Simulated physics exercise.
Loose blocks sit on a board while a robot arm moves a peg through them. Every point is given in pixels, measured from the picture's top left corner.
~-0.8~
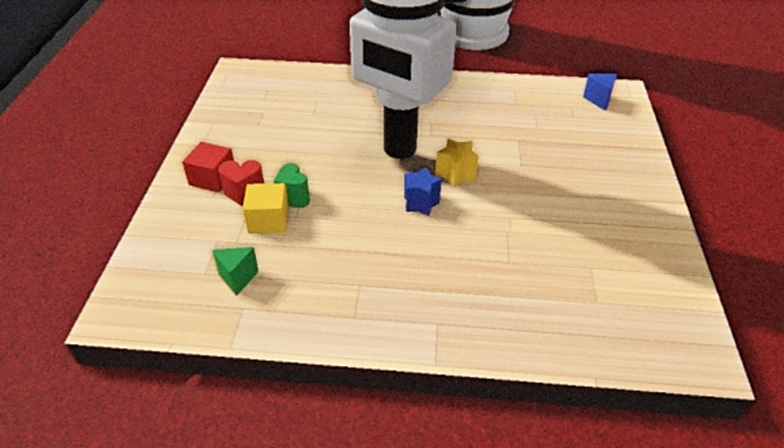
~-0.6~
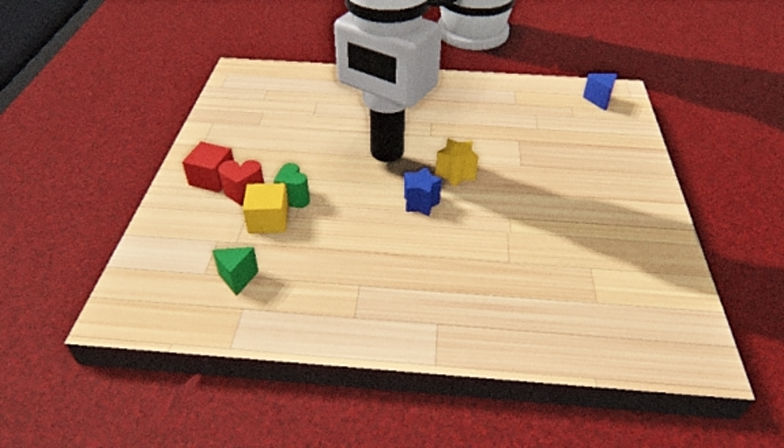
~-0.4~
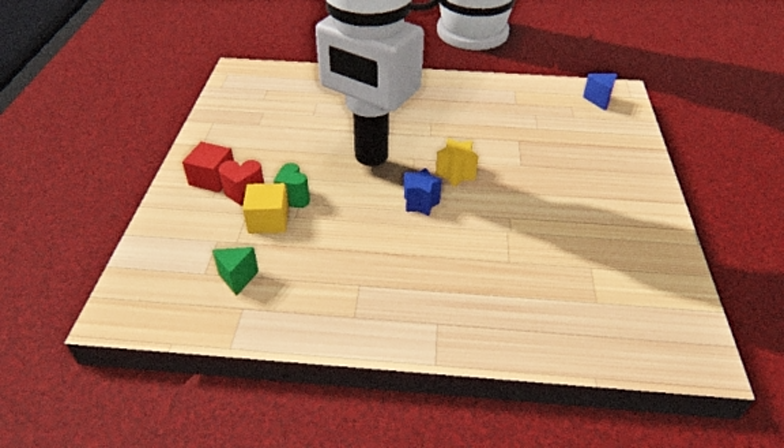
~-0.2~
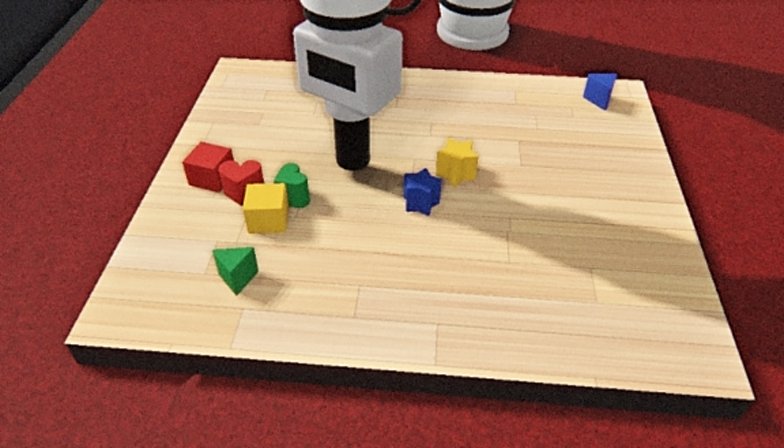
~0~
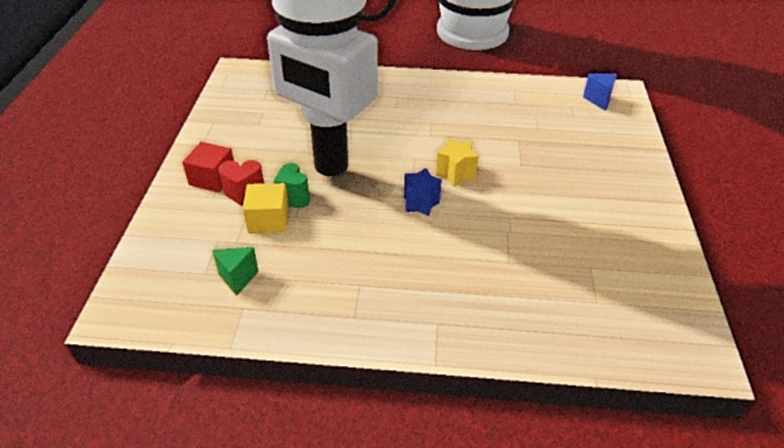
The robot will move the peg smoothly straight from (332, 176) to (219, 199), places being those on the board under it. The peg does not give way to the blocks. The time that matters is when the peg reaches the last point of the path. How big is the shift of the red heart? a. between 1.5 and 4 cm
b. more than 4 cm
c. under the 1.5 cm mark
My pick is b.
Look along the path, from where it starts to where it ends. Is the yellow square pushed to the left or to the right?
Shifted left.
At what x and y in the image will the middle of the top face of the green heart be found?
Its top middle is near (274, 183).
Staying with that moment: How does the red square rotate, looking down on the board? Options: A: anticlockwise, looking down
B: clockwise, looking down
I choose B.
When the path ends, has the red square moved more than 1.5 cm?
No, it doesn't check out.
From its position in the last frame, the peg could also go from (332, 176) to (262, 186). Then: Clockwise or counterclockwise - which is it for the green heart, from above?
Rotates counter-clockwise.
What follows on the original path. One third of the way, peg (294, 174); yellow square (262, 202), turned 15° clockwise; green heart (282, 179), turned 45° anticlockwise.
Two thirds of the way, peg (256, 182); red square (200, 154), turned 25° clockwise; red heart (213, 176); yellow square (261, 205), turned 25° clockwise; green heart (274, 183), turned 80° anticlockwise.
At the end, peg (216, 189); red square (199, 154), turned 30° clockwise; red heart (174, 188), turned 30° anticlockwise; yellow square (261, 205), turned 25° clockwise; green heart (274, 183), turned 80° anticlockwise.
